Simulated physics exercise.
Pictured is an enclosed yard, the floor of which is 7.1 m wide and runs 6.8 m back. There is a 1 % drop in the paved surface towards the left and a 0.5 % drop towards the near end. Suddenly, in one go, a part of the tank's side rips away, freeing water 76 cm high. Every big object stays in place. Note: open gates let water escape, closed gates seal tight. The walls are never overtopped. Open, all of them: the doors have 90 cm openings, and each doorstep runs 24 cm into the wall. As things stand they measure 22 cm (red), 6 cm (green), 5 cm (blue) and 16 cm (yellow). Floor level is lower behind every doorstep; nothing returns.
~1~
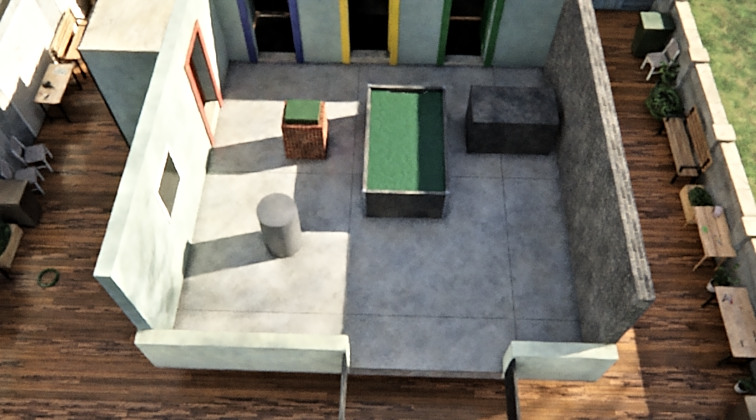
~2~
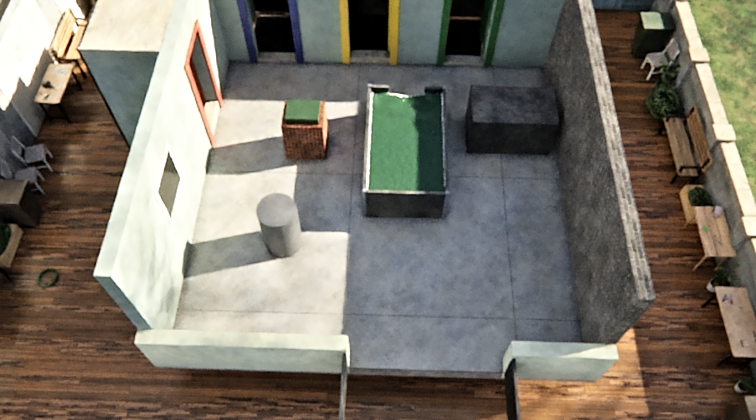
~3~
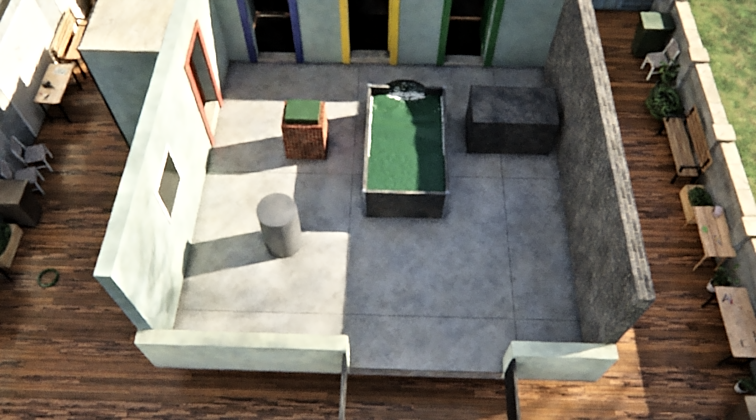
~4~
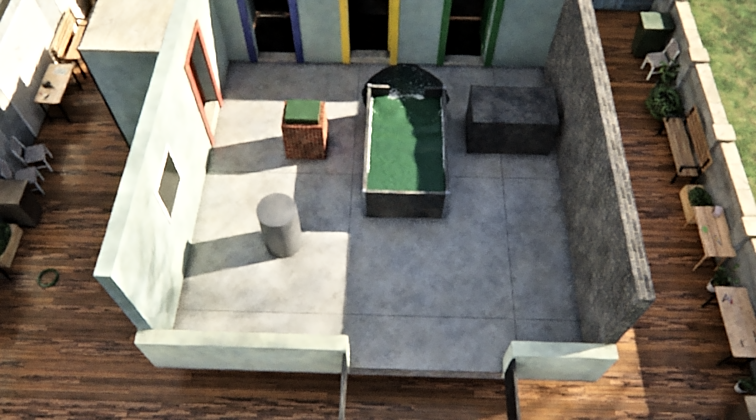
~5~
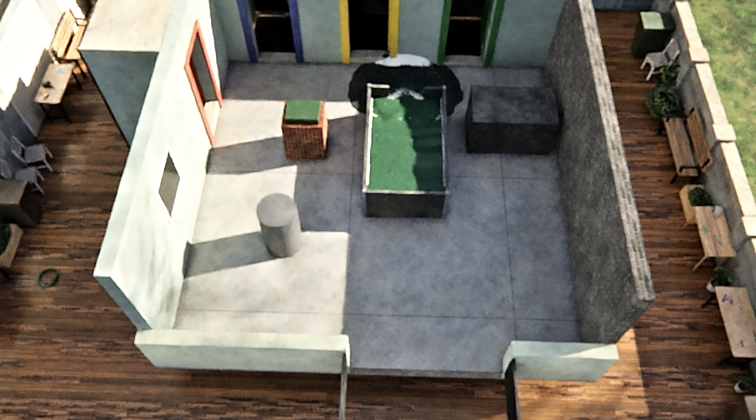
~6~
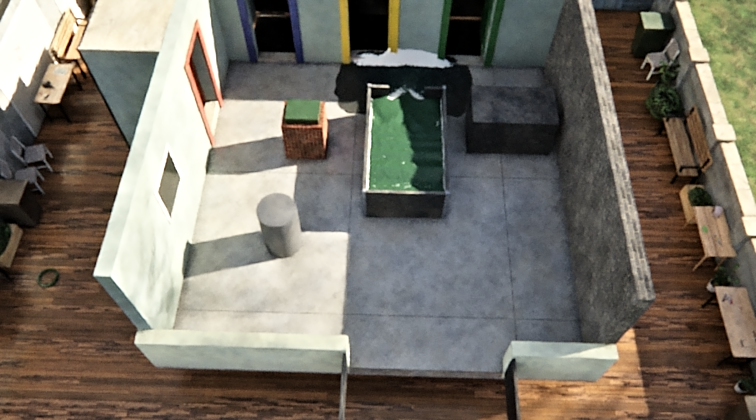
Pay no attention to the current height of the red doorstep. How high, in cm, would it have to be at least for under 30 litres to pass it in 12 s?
At least about 8.5 cm.
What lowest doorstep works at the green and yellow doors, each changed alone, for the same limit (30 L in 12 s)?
Roughly 14.0 cm at green and 27 cm at yellow.
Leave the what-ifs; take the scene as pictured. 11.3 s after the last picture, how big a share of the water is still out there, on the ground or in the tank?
Close to 86 in a hundred.
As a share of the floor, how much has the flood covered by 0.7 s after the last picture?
Some 10 in a hundred.
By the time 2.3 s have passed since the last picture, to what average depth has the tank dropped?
About 40 centimetres.
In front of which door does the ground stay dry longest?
It's the red one.
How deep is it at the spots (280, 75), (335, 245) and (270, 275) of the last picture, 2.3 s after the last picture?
Depths in order: 5 / 0 / 0 cm.
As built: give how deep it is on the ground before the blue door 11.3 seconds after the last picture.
You'd measure close to 5.5 cm there.
Then, 0.7 s after the last picture water covers 10 % of the floor, deepest (44 cm) near (404, 111); it has not reached the red door.
Then, 2.3 s after the last picture water covers 25 % of the floor, deepest (28 cm) near (405, 68); 14 cm at the red door, 0 litres in over its 22 cm doorstep.
Then, 11.3 s after the last picture water covers 85 % of the floor, deepest (12 cm) near (170, 348); 8 cm at the red door, 0 litres in over its 22 cm doorstep.
At the red door as built, the water peaked near 14 cm, 2.3 s after the last picture.
Run again over the same 12 s with other heights there, 53 litres in over 7 cm, 8 litres over 10.5 cm. The limit of 30 litres is kept from about 8.5 cm up.
